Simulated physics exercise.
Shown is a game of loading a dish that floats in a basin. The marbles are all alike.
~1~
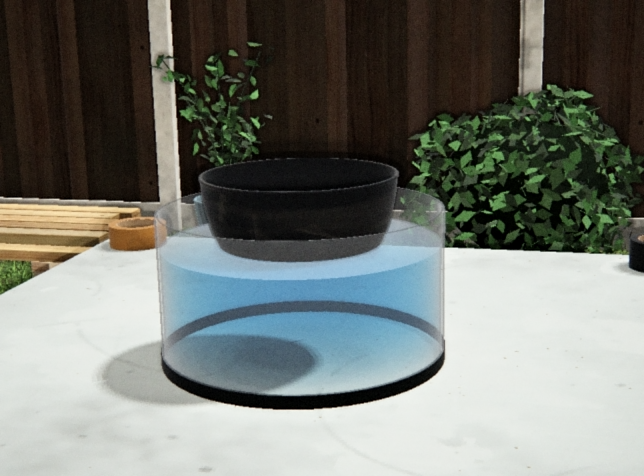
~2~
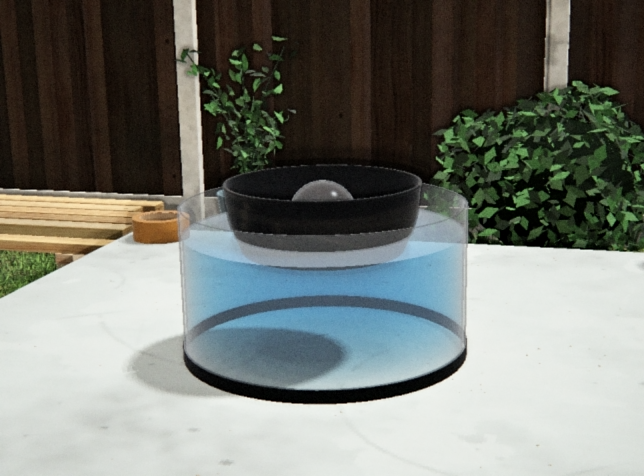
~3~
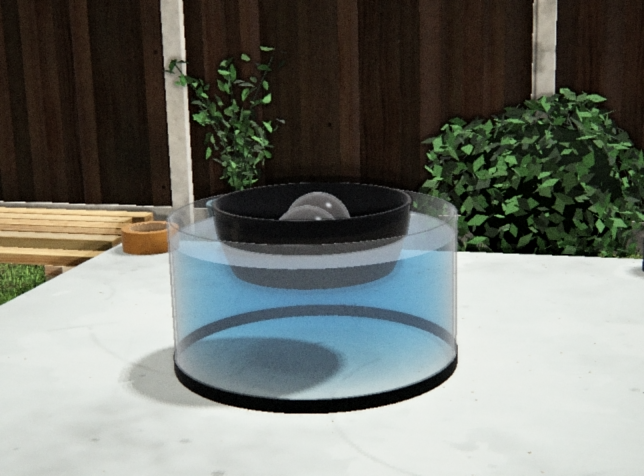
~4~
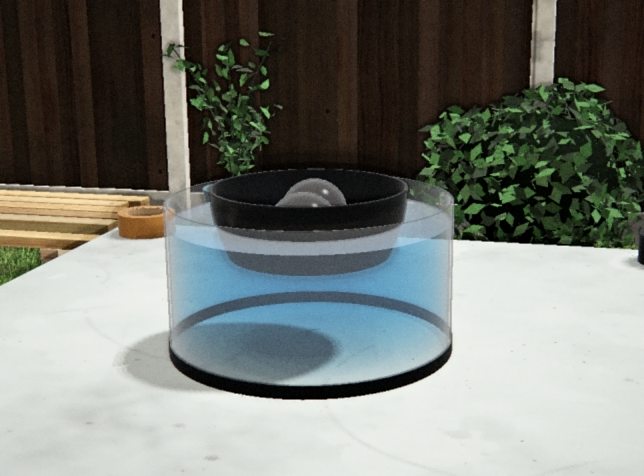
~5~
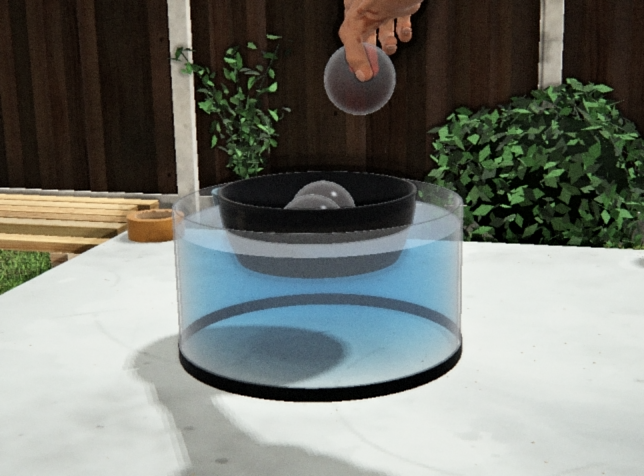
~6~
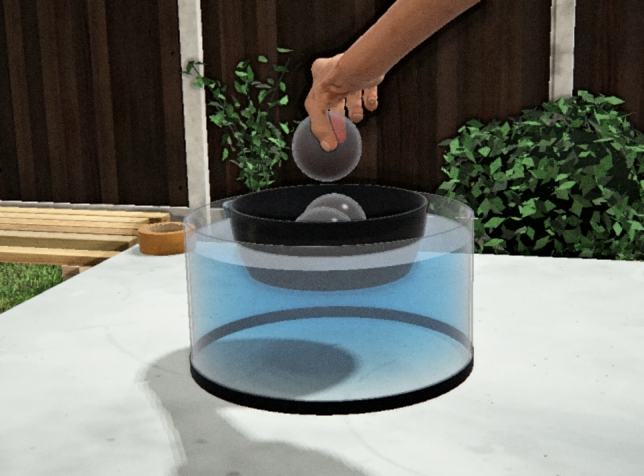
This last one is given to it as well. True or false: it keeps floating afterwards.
True.
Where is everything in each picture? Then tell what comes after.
In the first frame, dish (299, 175) empty; most of its side above the surface.
In the second frame, dish (322, 183) with one aboard; about two thirds of its side above the surface.
In the third frame, dish (312, 201) with two aboard; about half of its side above the surface.
In the fourth frame, dish (309, 188) with two aboard; about half of its side above the surface.
In the fifth frame, dish (317, 190) with two aboard; about half of its side above the surface; the next glass marble in the hand at (360, 79).
In the sixth frame, dish (328, 203) with two aboard; about half of its side above the surface; the next glass marble in the hand at (327, 147).
Next, the glass marble is in and the dish dips.
After that, it steadies; about a third of its side above the surface.
Finally, the dish floats; about a third of its side above the surface.
